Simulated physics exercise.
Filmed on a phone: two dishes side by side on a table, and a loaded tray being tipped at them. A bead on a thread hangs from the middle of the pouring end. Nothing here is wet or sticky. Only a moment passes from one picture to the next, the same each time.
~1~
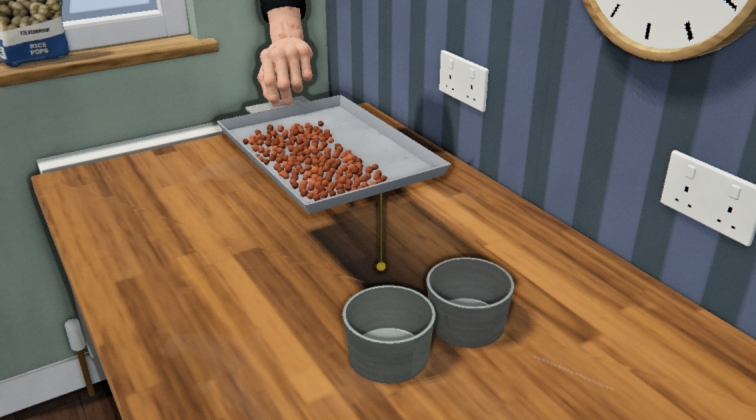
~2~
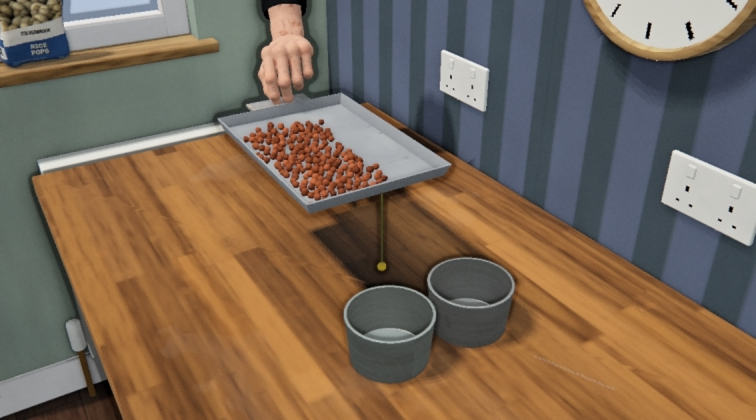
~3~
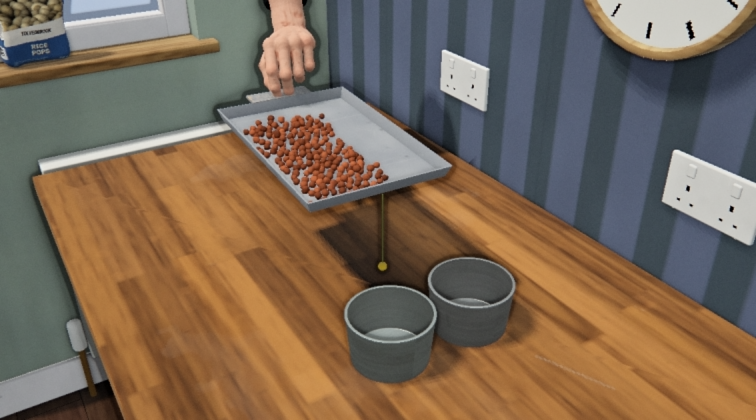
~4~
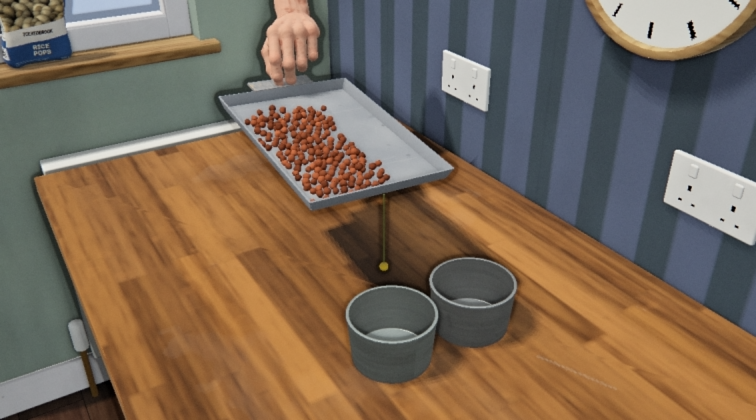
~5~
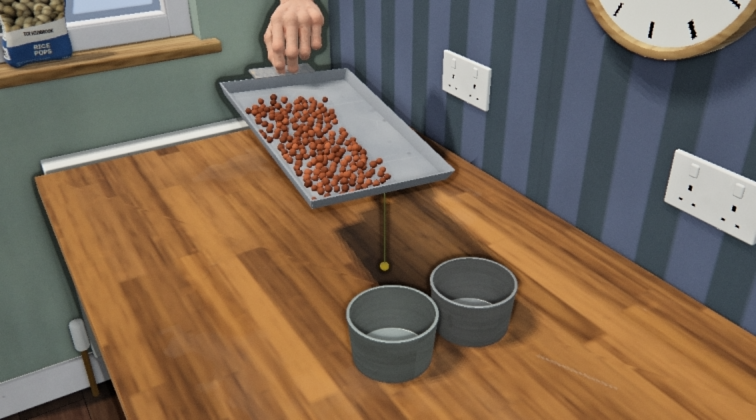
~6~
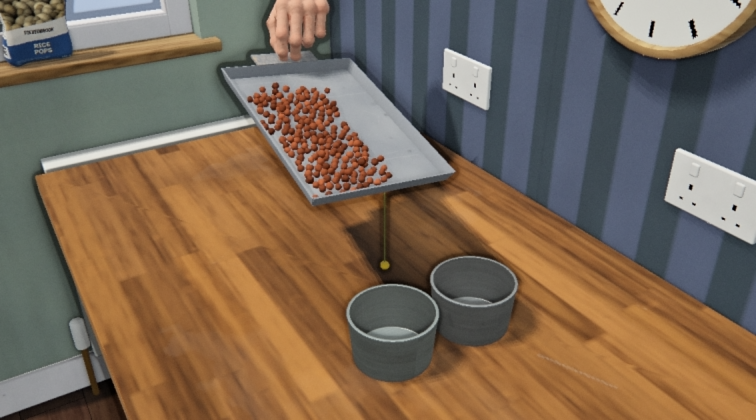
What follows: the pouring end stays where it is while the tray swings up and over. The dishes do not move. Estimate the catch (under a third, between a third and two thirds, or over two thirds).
Caught overall: Between a third and two thirds.
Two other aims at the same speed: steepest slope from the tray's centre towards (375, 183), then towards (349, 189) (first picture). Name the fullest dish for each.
First the left dish, then the dish on the left.
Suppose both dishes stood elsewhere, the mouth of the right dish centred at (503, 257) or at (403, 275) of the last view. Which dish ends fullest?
First the left one, then the right dish.
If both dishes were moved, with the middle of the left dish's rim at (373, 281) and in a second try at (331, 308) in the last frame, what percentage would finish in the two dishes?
The first gives 60 %, the second 50 %.
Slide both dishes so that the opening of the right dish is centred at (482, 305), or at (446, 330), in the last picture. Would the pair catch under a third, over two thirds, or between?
One: Under a third. Two: Below one third.
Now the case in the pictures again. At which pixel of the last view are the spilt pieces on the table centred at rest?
Near (436, 295).
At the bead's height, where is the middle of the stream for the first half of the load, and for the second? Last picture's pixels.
Early half (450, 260), late half (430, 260).
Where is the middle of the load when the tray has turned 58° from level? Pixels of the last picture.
At about (397, 164).
Just after the last frame, tray tipped steeply; almost all on the tray; just a few in the right dish; just a few in the air.
A moment on, tray tipped right over; roughly a quarter on the tray; about a tenth in the left dish; roughly a quarter in the right dish; roughly a quarter outside both; roughly a quarter in the air.
Further on, tray tipped past a quarter turn; roughly a quarter in the left dish; roughly a third in the right dish; roughly half outside both.
When it is over, tray tipped past a quarter turn; roughly a quarter in the left dish; roughly a third in the right dish; roughly half outside both.
